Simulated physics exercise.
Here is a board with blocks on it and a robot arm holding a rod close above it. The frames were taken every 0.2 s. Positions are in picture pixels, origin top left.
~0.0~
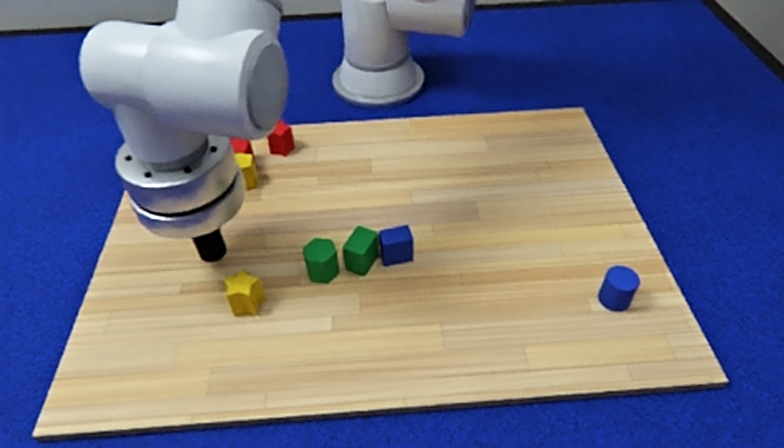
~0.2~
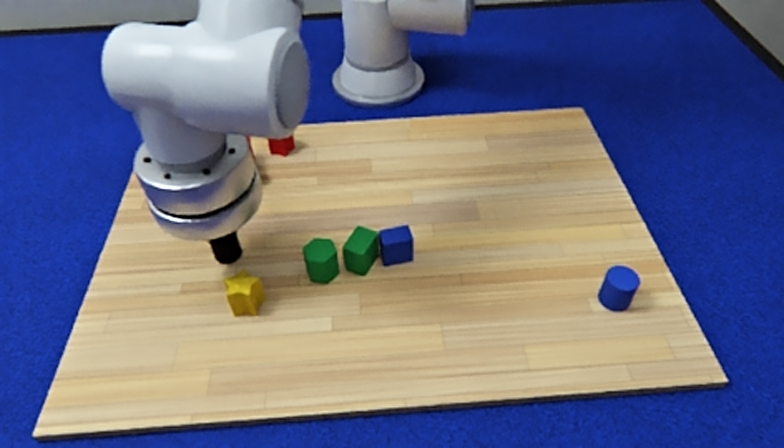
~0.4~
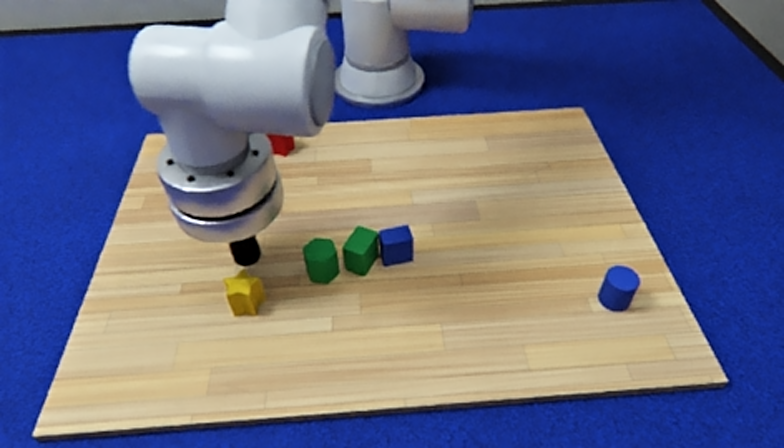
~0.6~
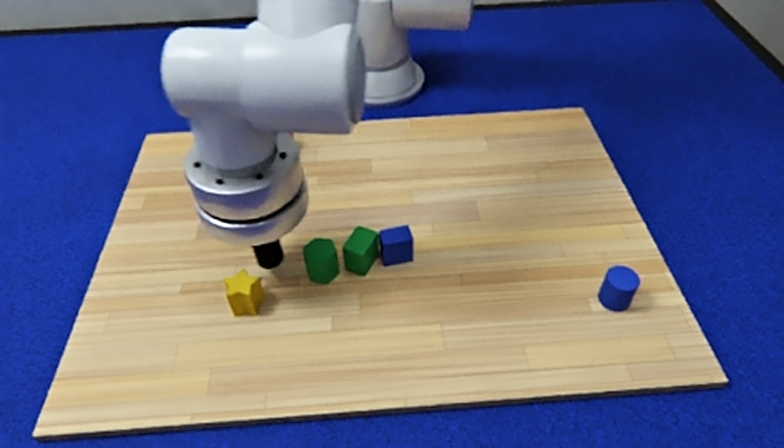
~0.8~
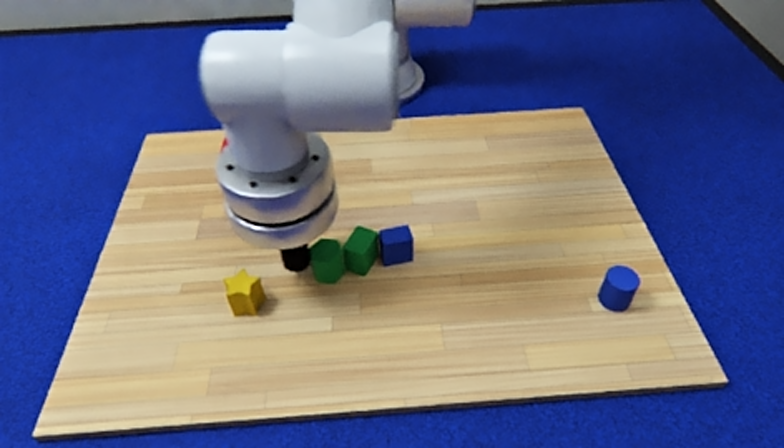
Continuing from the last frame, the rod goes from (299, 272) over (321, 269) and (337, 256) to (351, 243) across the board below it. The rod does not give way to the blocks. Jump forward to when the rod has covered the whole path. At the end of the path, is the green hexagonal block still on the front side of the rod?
Final answer: No.
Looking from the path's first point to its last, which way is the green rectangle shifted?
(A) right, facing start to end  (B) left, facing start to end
Choice A: Right, facing start to end.
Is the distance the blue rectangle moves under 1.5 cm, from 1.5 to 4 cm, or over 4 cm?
The blue rectangle ends up very close, under 1.5 cm away.
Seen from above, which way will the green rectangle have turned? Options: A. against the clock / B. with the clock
My pick is A.
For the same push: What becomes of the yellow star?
It barely shifts, if at all.
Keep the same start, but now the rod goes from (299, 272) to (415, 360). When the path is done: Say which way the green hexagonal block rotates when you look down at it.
It goes anticlockwise.
The first path, step by step. Halfway along, rod (329, 252); green hexagonal block (350, 253), turned 50° clockwise; green rectangle (376, 243), turned 55° anticlockwise; blue rectangle (401, 232).
At the end, rod (349, 233); yellow star unmoved; green hexagonal block (351, 253), turned 50° clockwise; green rectangle (377, 243), turned 55° anticlockwise; blue rectangle (402, 232).
